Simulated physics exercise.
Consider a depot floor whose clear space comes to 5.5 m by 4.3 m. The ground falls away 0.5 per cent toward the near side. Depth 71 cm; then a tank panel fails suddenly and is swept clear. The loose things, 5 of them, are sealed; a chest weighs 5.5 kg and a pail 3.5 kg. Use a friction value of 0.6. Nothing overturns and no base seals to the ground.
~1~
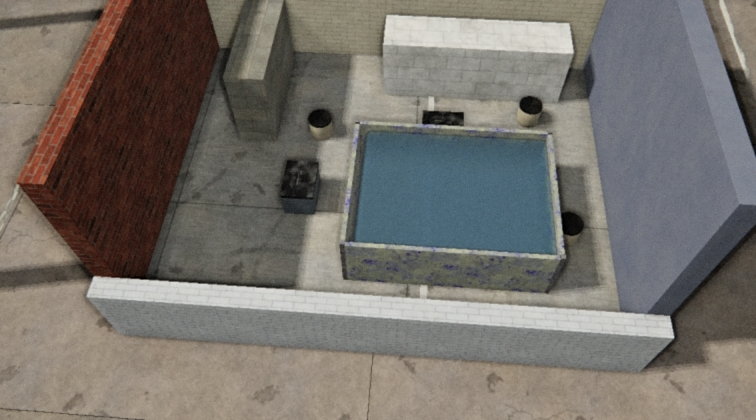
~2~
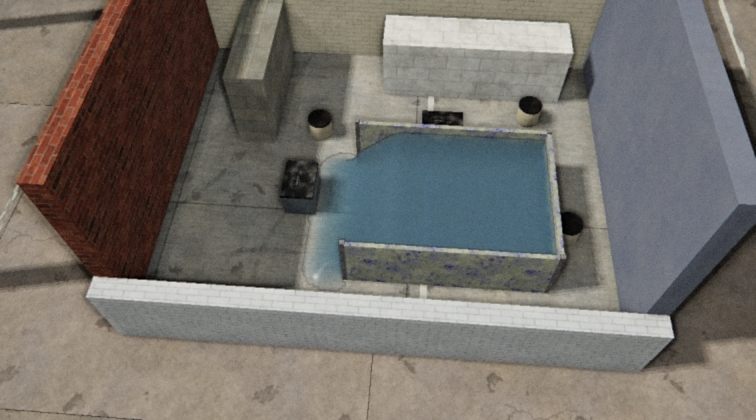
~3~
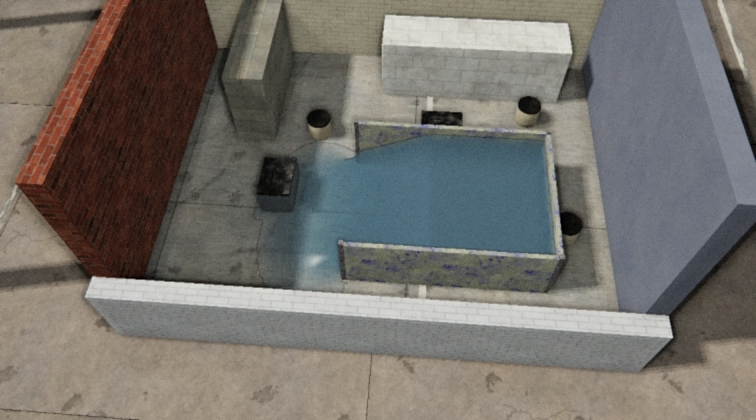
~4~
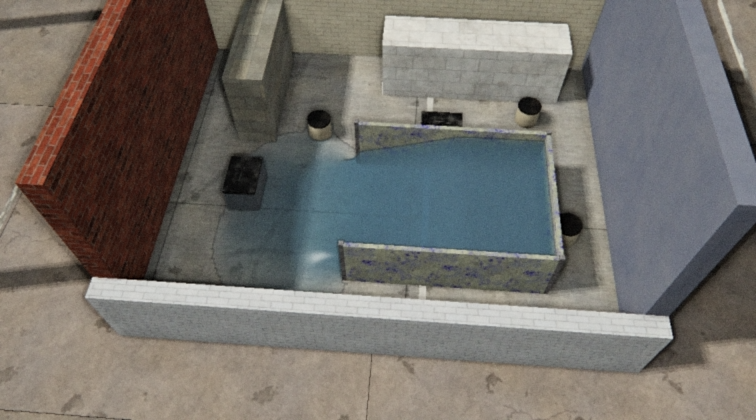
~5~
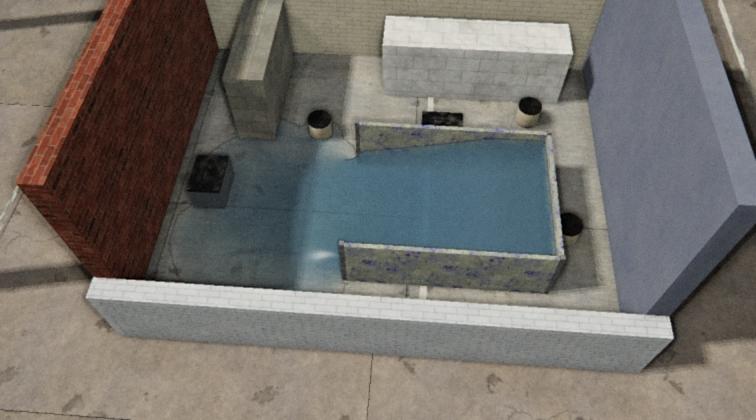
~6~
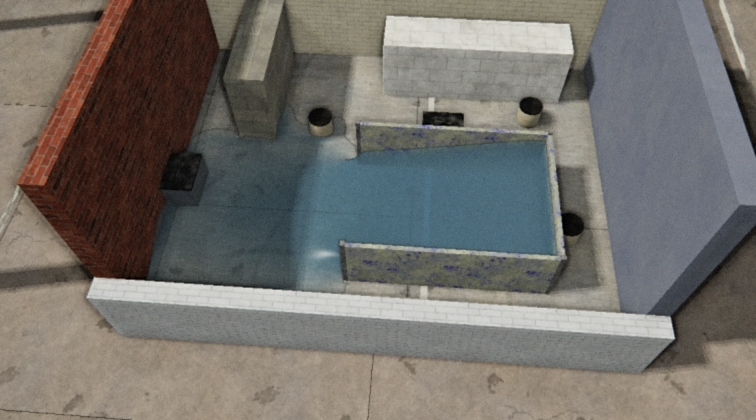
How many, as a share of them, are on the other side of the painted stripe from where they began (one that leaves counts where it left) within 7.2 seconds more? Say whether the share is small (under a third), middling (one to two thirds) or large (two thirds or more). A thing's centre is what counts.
Small, under a third.
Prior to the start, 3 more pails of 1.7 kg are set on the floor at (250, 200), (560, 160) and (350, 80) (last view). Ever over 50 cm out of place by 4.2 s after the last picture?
Order as asked - goes beyond, stays inside, goes beyond.
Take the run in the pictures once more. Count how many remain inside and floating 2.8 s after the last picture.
That would be 2 of them.
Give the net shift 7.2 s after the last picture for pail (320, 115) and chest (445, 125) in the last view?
Respectively 300 cm and 120 cm.
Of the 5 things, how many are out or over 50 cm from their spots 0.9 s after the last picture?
I count 1.
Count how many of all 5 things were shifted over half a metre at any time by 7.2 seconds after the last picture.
That makes 5.
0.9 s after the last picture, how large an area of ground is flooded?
At that time the wet patch spans about 12 m2.
Then, 0.9 s after the last picture 0 of 5 are over the mark; 1 afloat.
Then, 2.8 s after the last picture 0 of 5 are over the mark; 2 afloat.
Then, 4.8 s after the last picture 0 of 5 are over the mark; 5 afloat.
Then, 7.2 s after the last picture 1 of 5 are over the mark; 5 afloat.
